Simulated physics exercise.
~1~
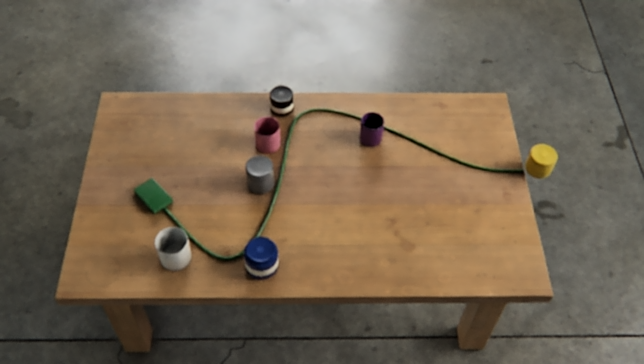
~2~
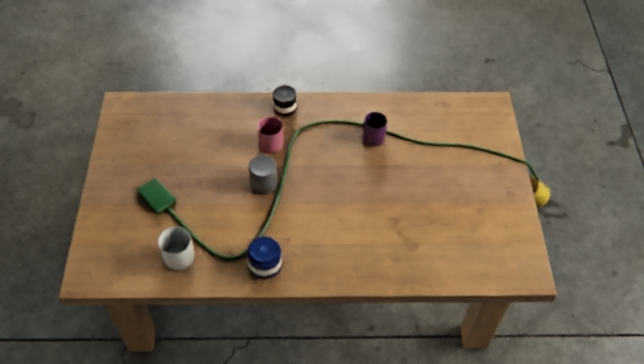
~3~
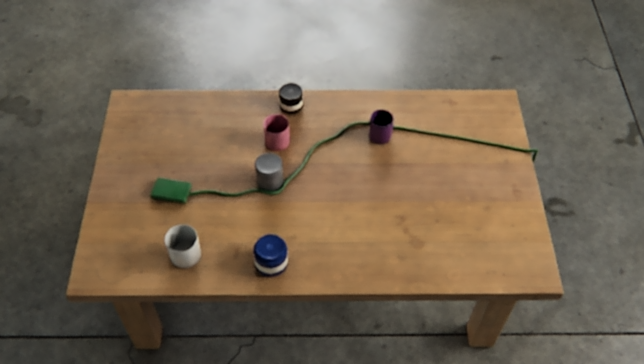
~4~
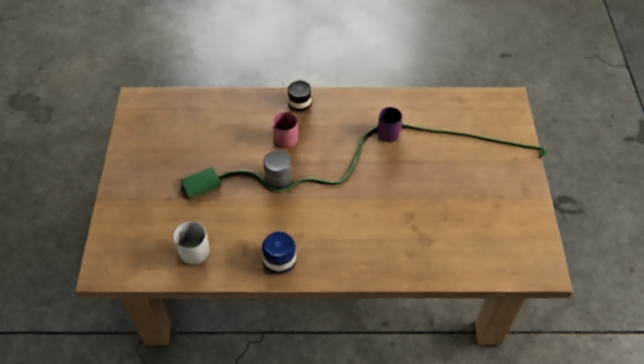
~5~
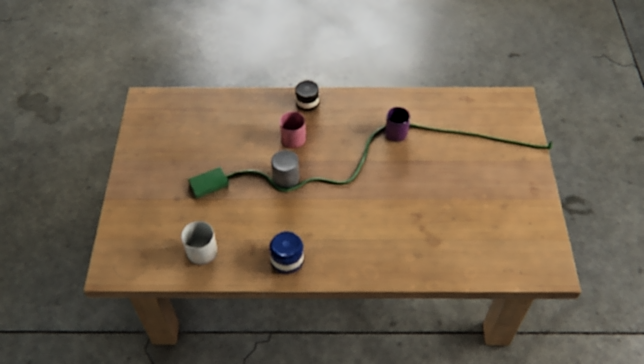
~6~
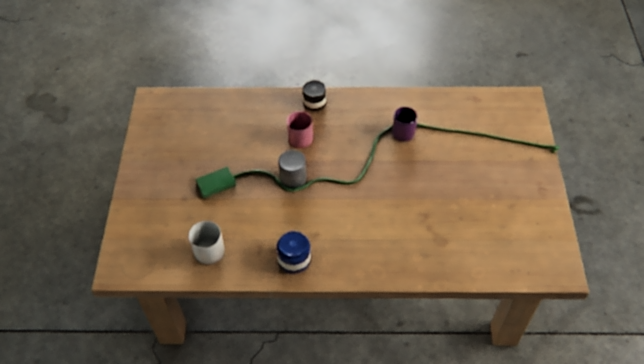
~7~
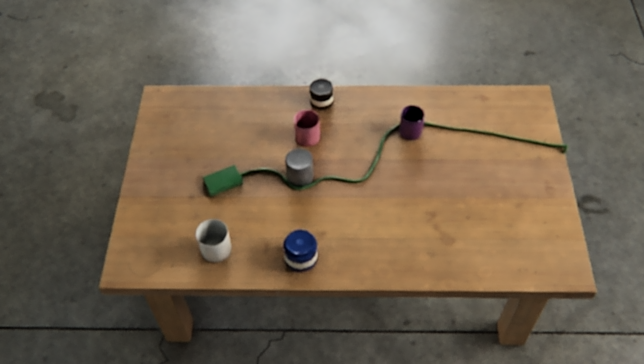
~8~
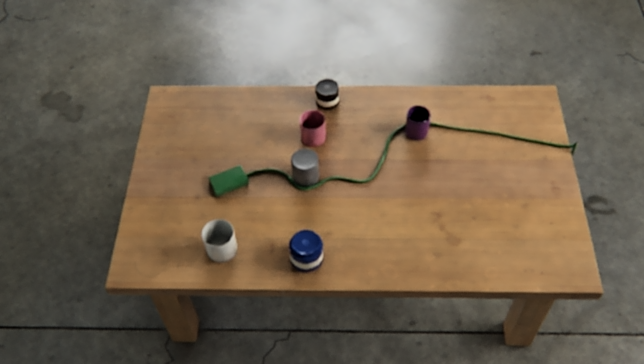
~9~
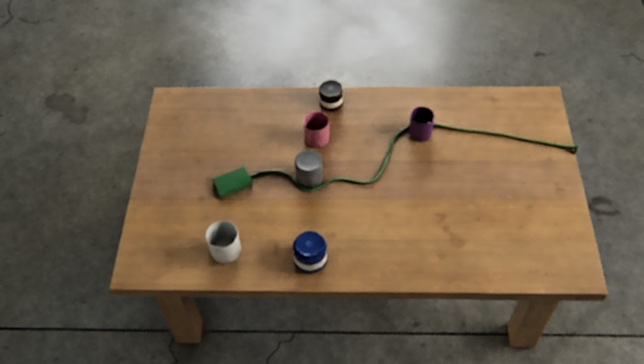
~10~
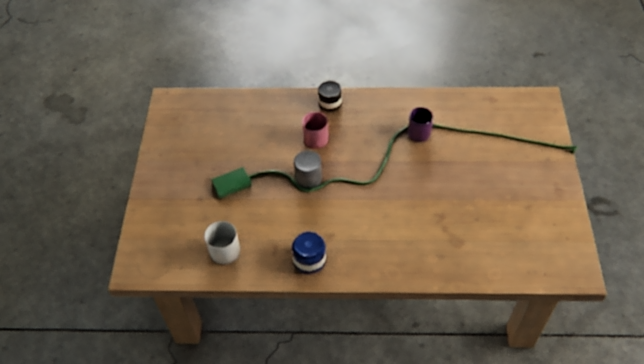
To begin with, a green block lies on the left of a wooden table, joined by a winding green cord to a yellow object just off the right edge, with several cups and jars standing around. The yellow object drops, tipping as it falls, and passes out of sight below the edge. The cord pulls tighter and drags the green block a short way to the right, turning it slightly. The block then stops behind the grey tub, with the cord bending around the tub and purple mug and reaching the right edge. The cups and jars stay standing in place.
